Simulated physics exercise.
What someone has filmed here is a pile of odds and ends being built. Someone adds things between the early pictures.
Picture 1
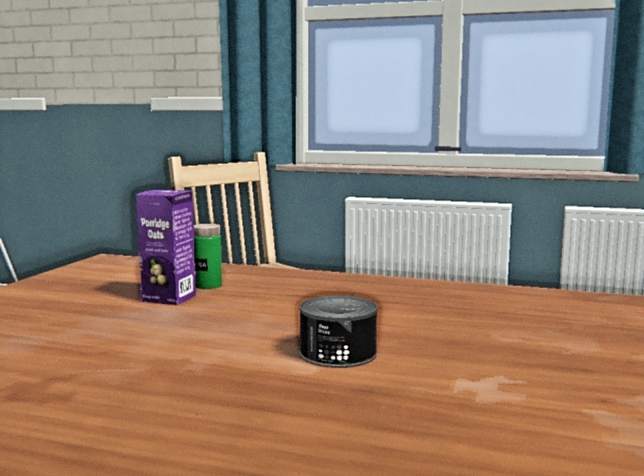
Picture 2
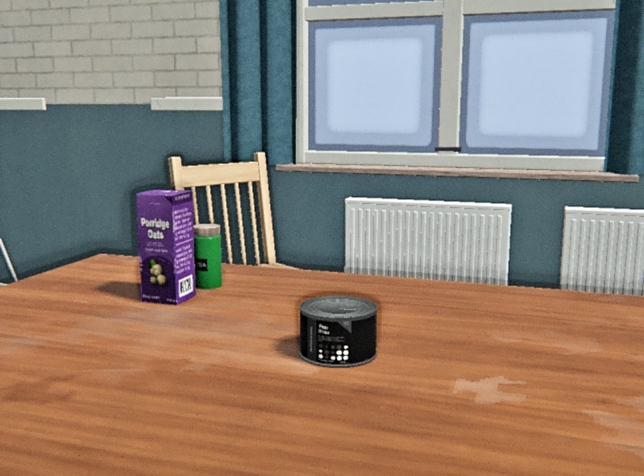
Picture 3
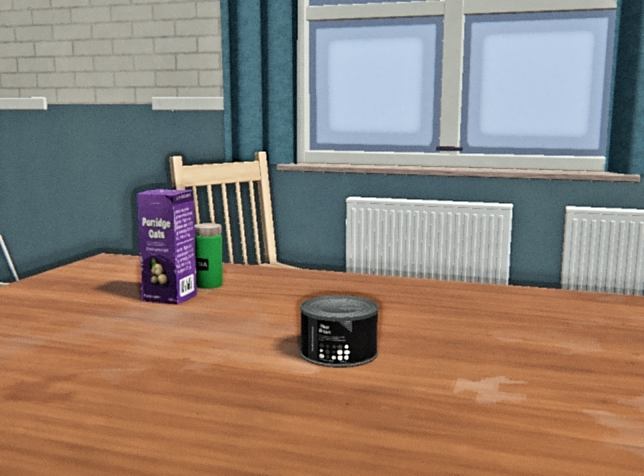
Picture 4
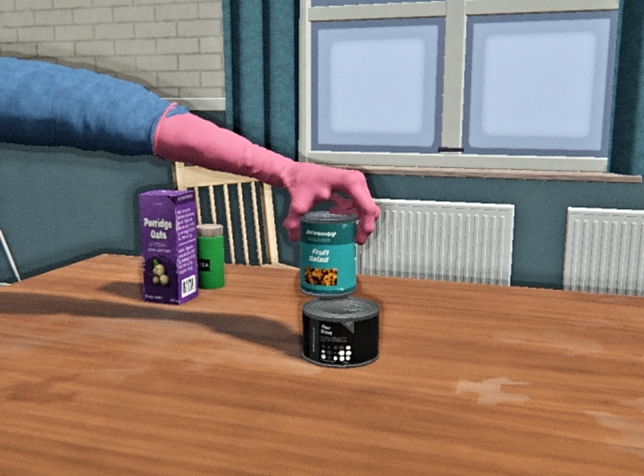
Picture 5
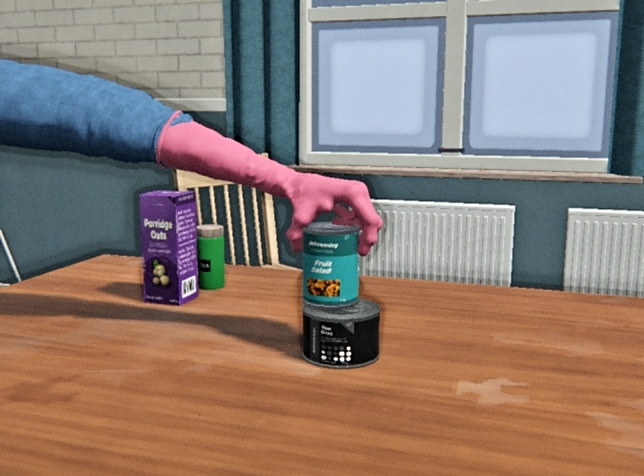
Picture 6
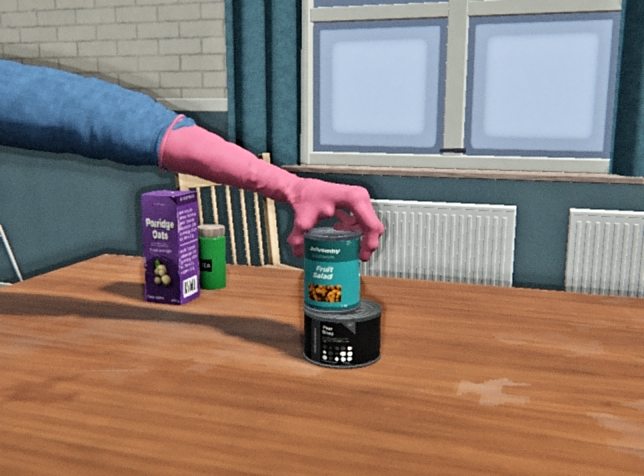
The video shows a black tin on a wooden table, with a purple carton and green shaker behind it, before a pink-gloved hand reaches in from the left and lowers a turquoise tin onto the black one, still gripping it.
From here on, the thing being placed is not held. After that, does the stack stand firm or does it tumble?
It stands firm.
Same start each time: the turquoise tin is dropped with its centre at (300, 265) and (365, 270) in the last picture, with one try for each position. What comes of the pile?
First, it comes apart; second, it holds.
Then, 0.30 s past the last view, nothing moves.
Then, 0.70 s past the last view, turquoise tin resting near (332, 270).
Finally, all 4 still in place. Final places as the last picture's camera would see them, turquoise tin near (332, 270). The pile holds.
